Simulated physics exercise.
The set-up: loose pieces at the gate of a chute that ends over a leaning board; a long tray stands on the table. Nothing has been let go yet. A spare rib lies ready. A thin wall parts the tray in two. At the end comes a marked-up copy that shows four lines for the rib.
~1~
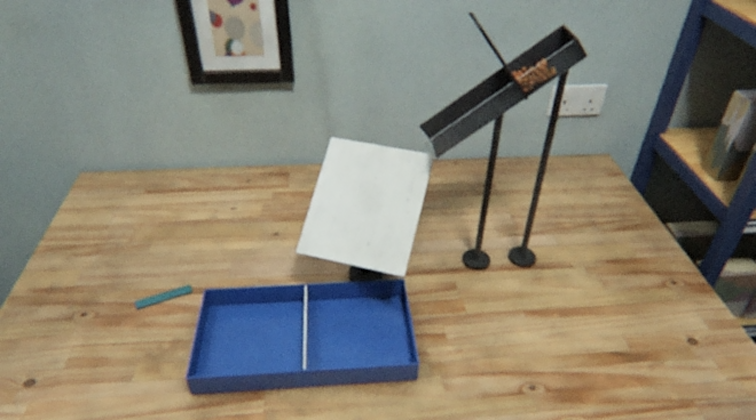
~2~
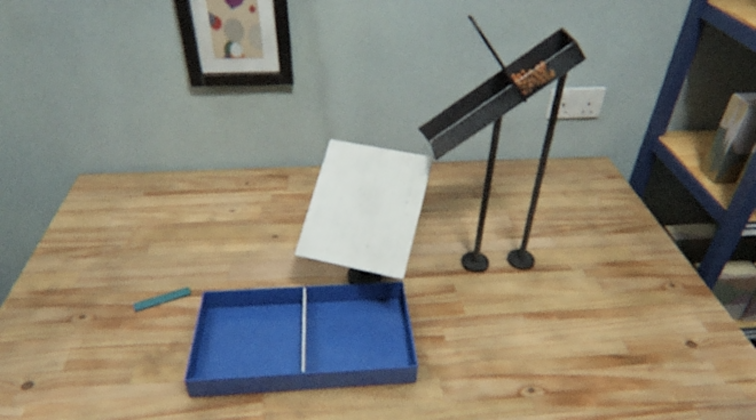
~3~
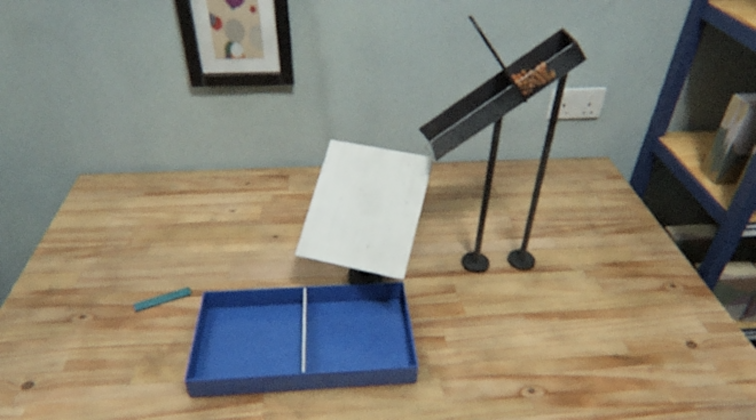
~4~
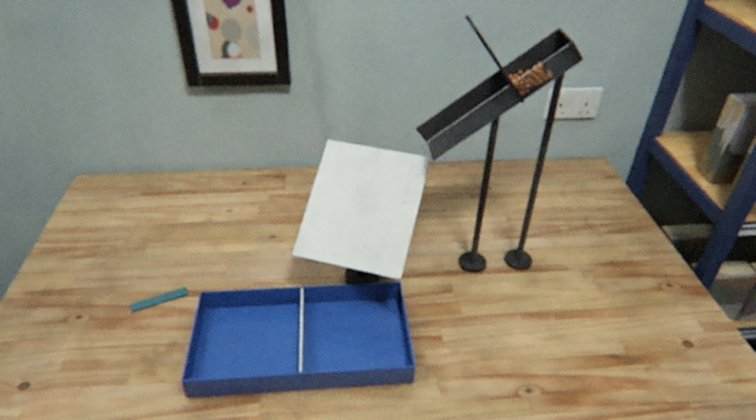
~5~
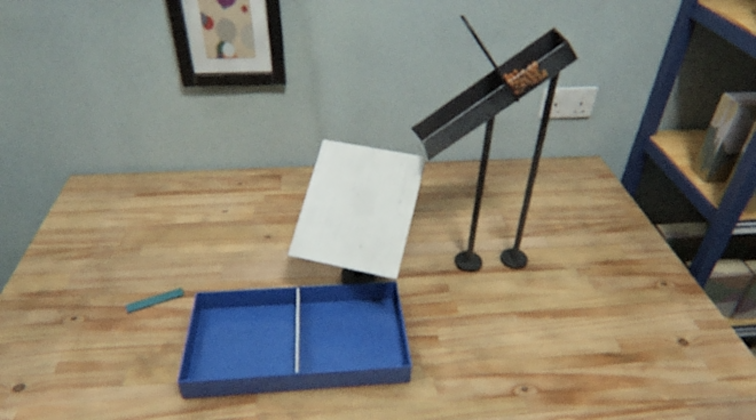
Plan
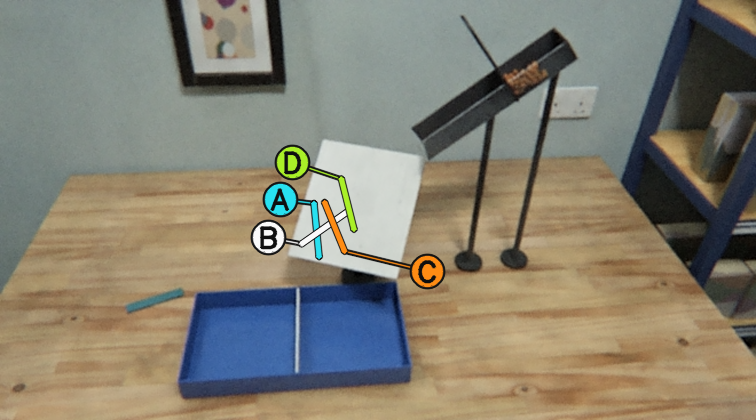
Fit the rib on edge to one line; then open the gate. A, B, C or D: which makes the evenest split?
Line B.
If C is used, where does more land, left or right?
More lands on the right.
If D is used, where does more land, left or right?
Right.
On the marked copy, line A from (314, 203) to (319, 256); line B from (348, 211) to (301, 243); line C from (324, 202) to (344, 251); line D from (341, 178) to (353, 229).
If A is chosen, of what is caught, only a few in the left half, all but a few in the right.
If B is chosen, of what is caught, close to half in the left half, close to half in the right.
If C is chosen, of what is caught, only a few in the left half, all but a few in the right.
If D is chosen, of what is caught, only a few in the left half, all but a few in the right.
